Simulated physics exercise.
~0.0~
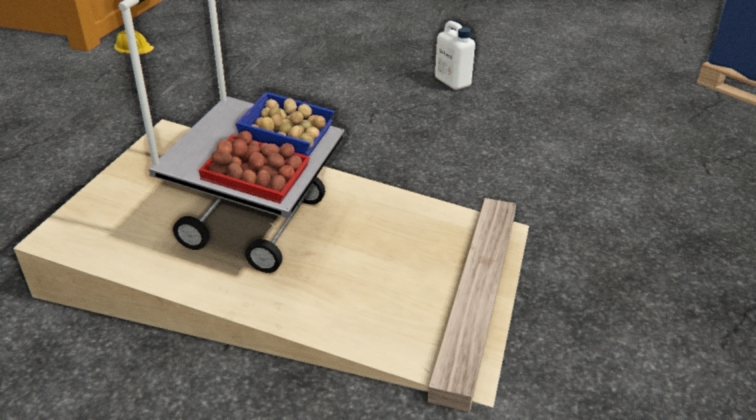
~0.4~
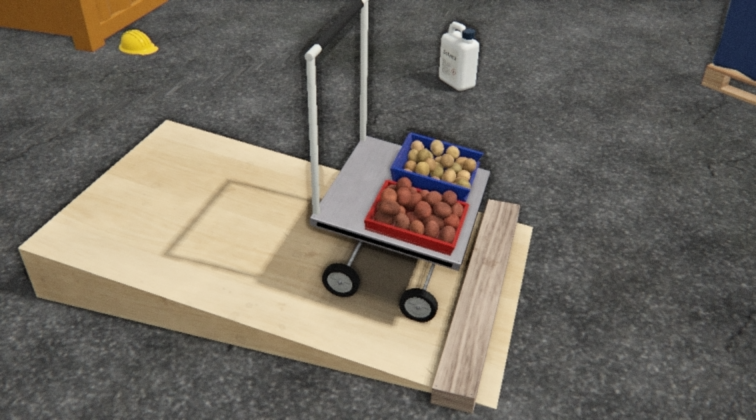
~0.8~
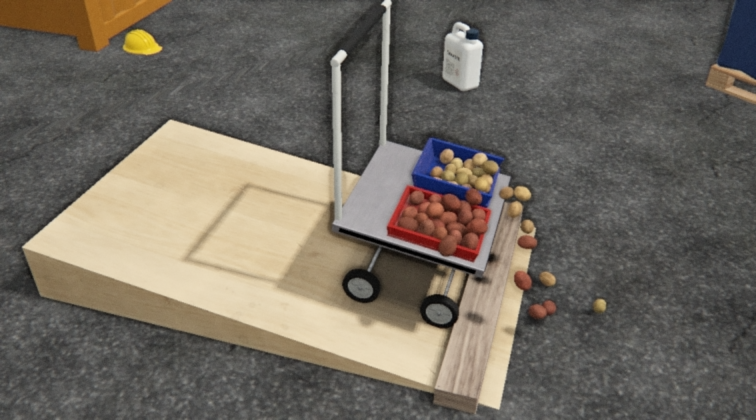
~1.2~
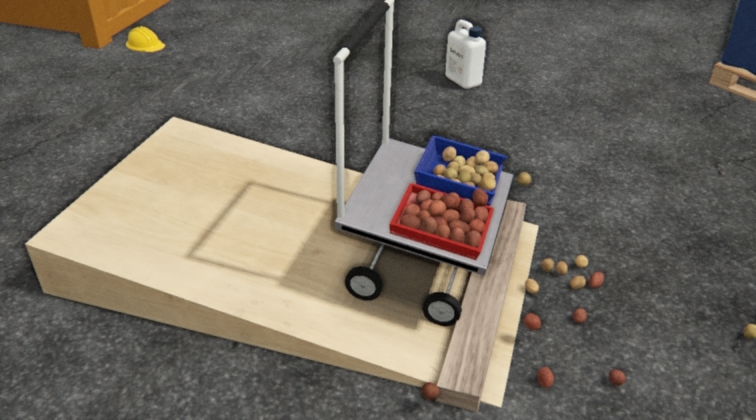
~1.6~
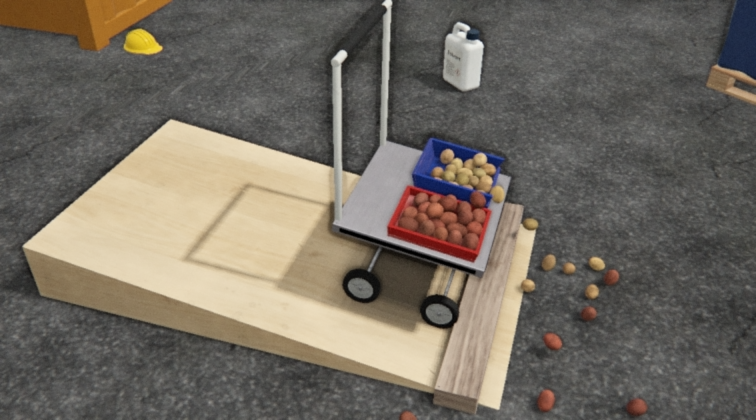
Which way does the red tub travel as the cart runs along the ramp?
The red tub travels to the right, riding on the cart down the ramp until the cart stops at the sill.
